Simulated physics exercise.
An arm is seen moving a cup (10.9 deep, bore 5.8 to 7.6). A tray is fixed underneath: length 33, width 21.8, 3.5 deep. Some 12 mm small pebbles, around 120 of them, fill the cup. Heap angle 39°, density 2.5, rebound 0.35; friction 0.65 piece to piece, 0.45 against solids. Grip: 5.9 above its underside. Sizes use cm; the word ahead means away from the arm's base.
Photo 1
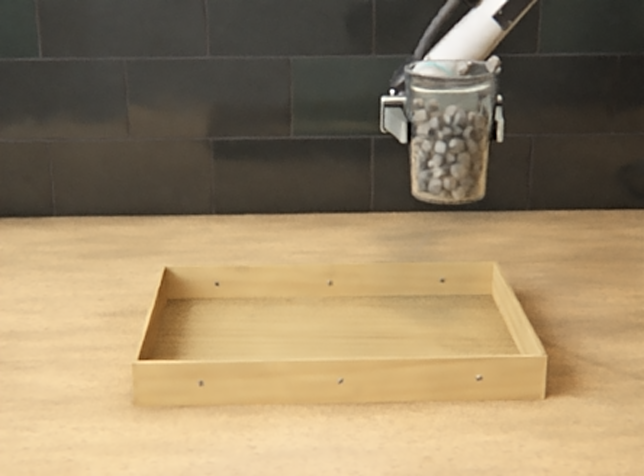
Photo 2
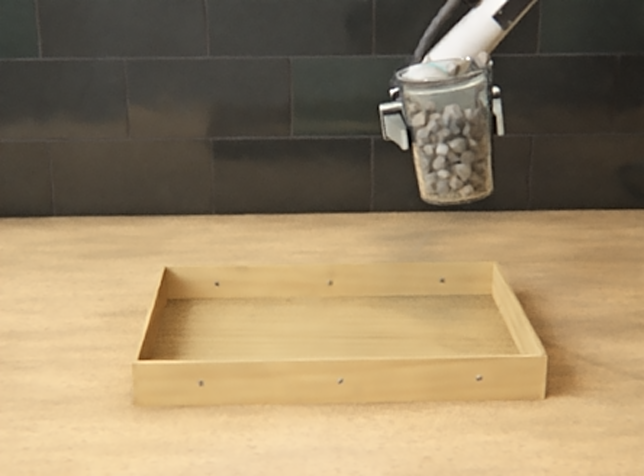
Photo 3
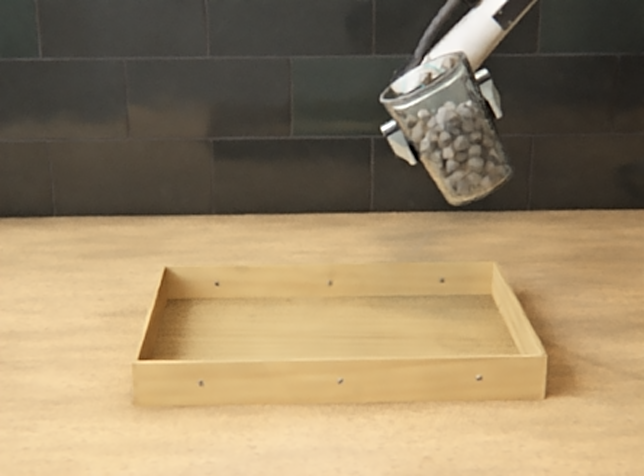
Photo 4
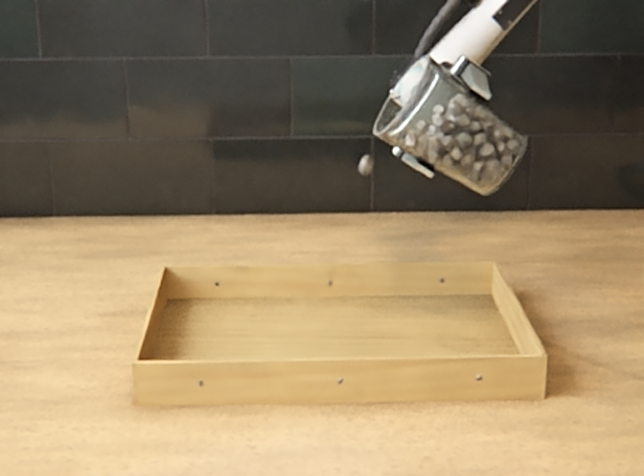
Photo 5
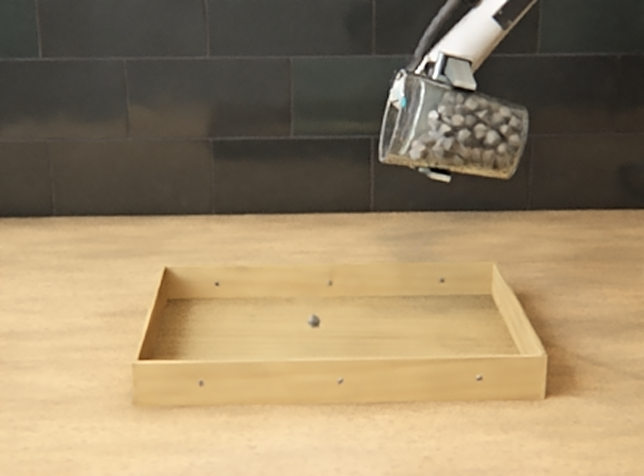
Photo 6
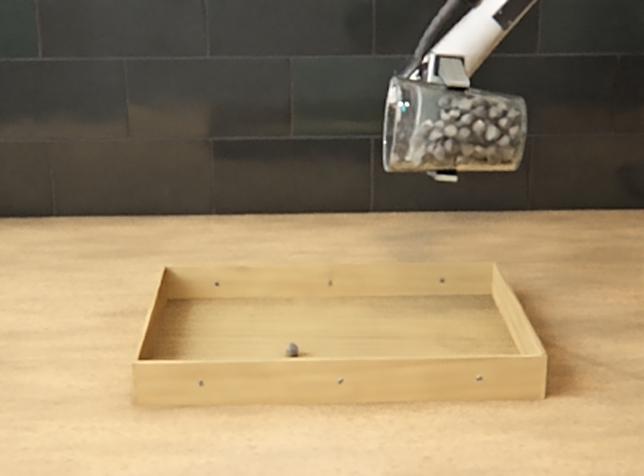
A pale wooden worktop in front of a dark tiled wall is seen from slightly above by a camera that stays still. A clear cup filled with grey pebble-like pieces hangs from a white and black arm at the upper right, above a shallow, empty light-wood tray. The arm tilts the cup leftward until it lies nearly sideways, and one piece drops into the tray and shifts toward its near side.
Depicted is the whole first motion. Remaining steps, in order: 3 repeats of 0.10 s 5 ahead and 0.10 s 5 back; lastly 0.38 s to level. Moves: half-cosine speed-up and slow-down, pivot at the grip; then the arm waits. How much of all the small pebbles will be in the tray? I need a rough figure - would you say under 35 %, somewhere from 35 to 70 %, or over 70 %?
I would say over 70 %.
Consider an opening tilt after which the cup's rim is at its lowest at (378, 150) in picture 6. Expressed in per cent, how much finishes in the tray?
My estimate is some 55 per cent.
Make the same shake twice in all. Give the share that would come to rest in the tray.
Estimate: Around 85 %.
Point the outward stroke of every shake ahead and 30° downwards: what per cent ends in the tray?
It comes to around 50 percent.
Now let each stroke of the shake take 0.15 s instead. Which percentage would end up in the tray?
That gives about 70 percent.
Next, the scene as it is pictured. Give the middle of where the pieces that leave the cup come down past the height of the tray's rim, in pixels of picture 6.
Centre: Roughly (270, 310).
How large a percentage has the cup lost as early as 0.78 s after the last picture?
I'd put it at some 90 percent.
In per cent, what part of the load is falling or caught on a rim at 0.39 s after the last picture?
Around 15 percent of the load.
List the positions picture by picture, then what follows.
The first picture shows cup middle at (450, 134), level; upper third of the load around (449, 124), from x 415 to 495, top at y 65; 124 in the cup.
The second picture shows cup middle at (451, 134), tilted 8° forward; upper third of the load around (450, 125), from x 415 to 485, top at y 60.
The third picture shows cup middle at (453, 133), tilted 29° forward; upper third of the load around (453, 124), from x 410 to 500, top at y 65.
The fourth picture shows cup middle at (455, 131), tilted 56° forward; upper third of the load around (464, 121), from x 365 to 510, top at y 100; 123 in the cup, 1 in flight or on a rim.
The fifth picture shows cup middle at (455, 130), tilted 77° forward; upper third of the load around (470, 116), from x 315 to 515, top at y 95; 123 in the cup, 1 in the tray.
The sixth picture shows cup middle at (456, 129), tilted 85° forward; upper third of the load around (477, 115), from x 290 to 515, top at y 100; 123 in the cup, 1 in the tray.
Then, 0.39 s after the last picture, tilted 85° forward, highest piece 19 above the table; 81 in the tray, 25 in the cup, 18 in flight or on a rim.
Then, 0.78 s after the last picture, tilted 45° forward, highest piece 22 above the table; 112 in the tray, 11 in the cup, 1 in flight or on a rim.
Then, 1.18 s after the last picture, level, highest piece 16 above the table; 113 in the tray, 11 in the cup.
Then, 2.23 s after the last picture, level, highest piece 16 above the table; 113 in the tray, 11 in the cup.
Final count, 113 in the tray, 11 in the cup. That is 91 % in the tray.
